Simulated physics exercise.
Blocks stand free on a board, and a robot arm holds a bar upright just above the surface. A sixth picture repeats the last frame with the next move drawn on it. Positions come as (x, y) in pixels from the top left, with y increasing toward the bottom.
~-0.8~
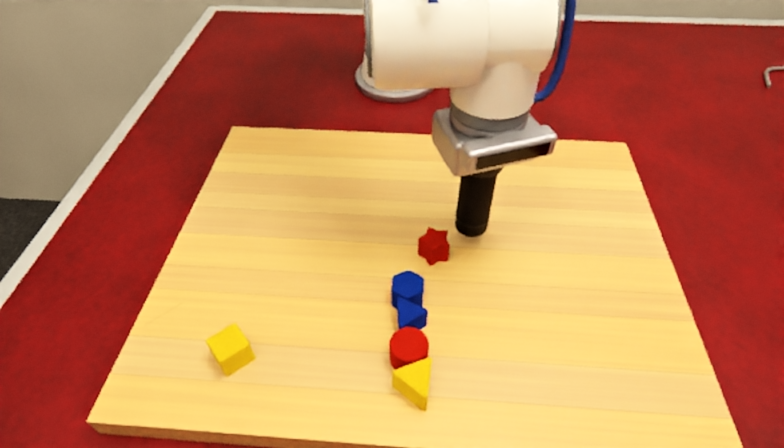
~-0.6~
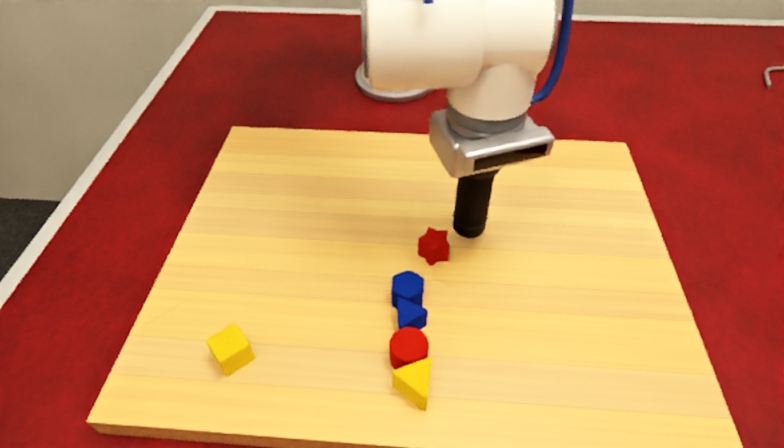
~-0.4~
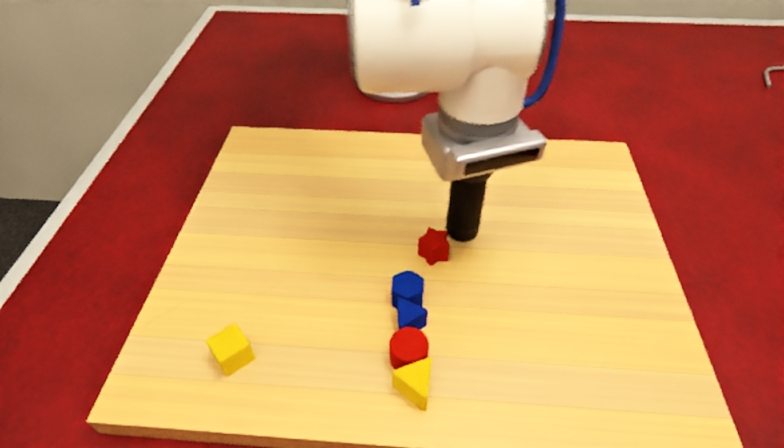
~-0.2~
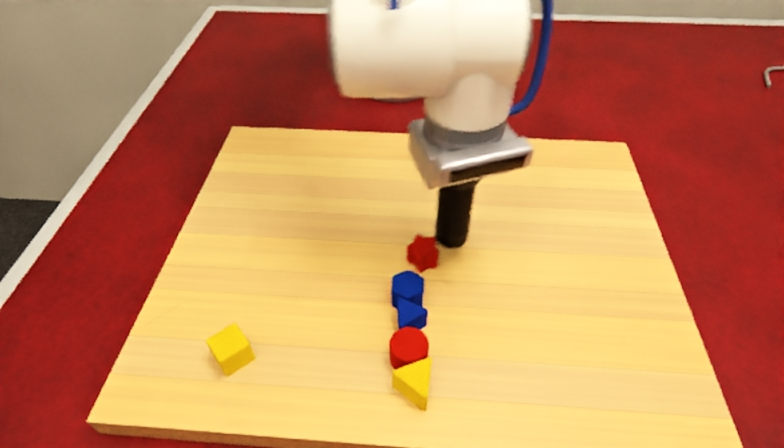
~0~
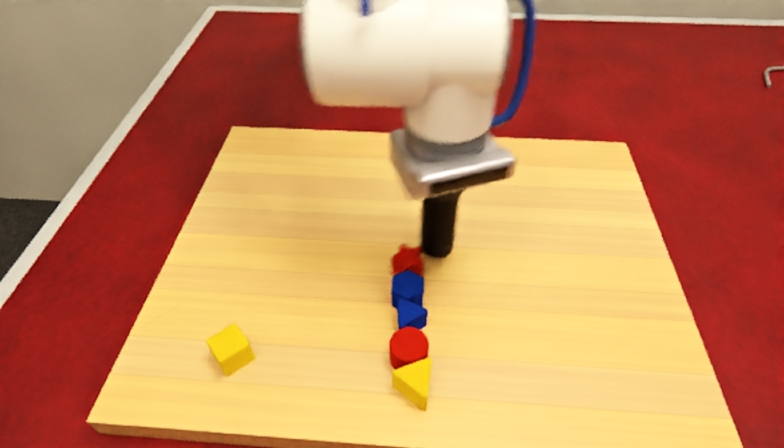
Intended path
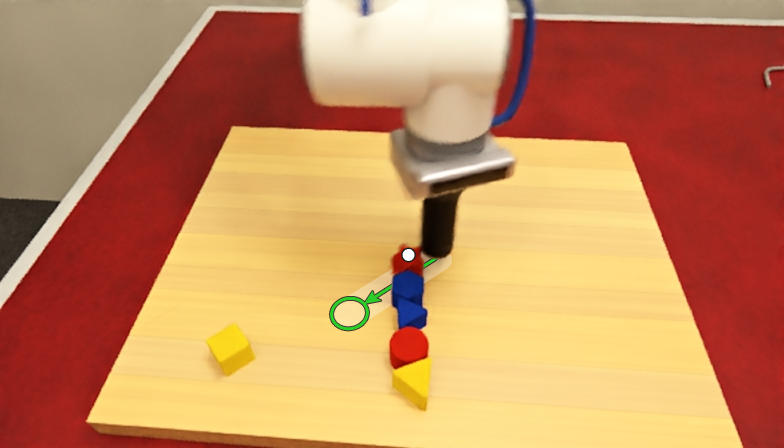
A pale wooden board on a red surface is seen from above at an angle by a still camera. A white robot arm holds a black bar upright near a red star block, above a column of blue six-sided, blue three-sided, red round and yellow triangular blocks, with a yellow cube at left. The arm moves left and slightly nearer, pushing the star down-left against the six-sided block.
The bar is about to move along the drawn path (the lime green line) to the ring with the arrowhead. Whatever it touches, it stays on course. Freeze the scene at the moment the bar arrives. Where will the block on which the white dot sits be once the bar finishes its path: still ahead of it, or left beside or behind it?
It is still in front.
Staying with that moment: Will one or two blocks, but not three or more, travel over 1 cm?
No
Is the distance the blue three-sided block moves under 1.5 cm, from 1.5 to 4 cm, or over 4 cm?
My prediction: Over 4 cm.
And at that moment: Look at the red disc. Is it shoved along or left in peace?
The block you're asking about gets moved.
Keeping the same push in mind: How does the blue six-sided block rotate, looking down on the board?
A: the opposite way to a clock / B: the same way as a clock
Correct choice: A.
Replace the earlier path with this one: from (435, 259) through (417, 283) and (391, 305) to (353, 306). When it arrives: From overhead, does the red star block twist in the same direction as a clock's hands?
Yes, that is how it ends up.
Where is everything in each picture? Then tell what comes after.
The first picture shows lower end of the bar (471, 226), tops of blocks, blue six-sided block (408, 283), red star block (435, 237), blue three-sided block (409, 310), red disc (409, 343).
The second picture shows bar (469, 227), blocks as before.
The third picture shows bar (462, 231), blocks as before.
The fourth picture shows bar (451, 237), red star block (424, 244).
The fifth picture shows bar (436, 247), blue six-sided block (408, 283), red star block (409, 255), blue three-sided block (409, 310), red disc (409, 343).
The drawn path runs from (435, 259) to (350, 313); the dot is on the red star block.
What follows on the original path. One third of the way, bar (408, 265); blue six-sided block (404, 287); red star block (381, 268), turned 15° anticlockwise; blue three-sided block (407, 314); red disc (409, 346).
Two thirds of the way, bar (378, 283); blue six-sided block (379, 307), turned 30° anticlockwise; red star block (349, 286), turned 15° anticlockwise; blue three-sided block (392, 334), turned 20° anticlockwise; red disc (409, 361).
At the end, bar (348, 302); blue six-sided block (355, 327), turned 55° anticlockwise; red star block (316, 305); blue three-sided block (380, 345), turned 50° anticlockwise; red disc (411, 364).
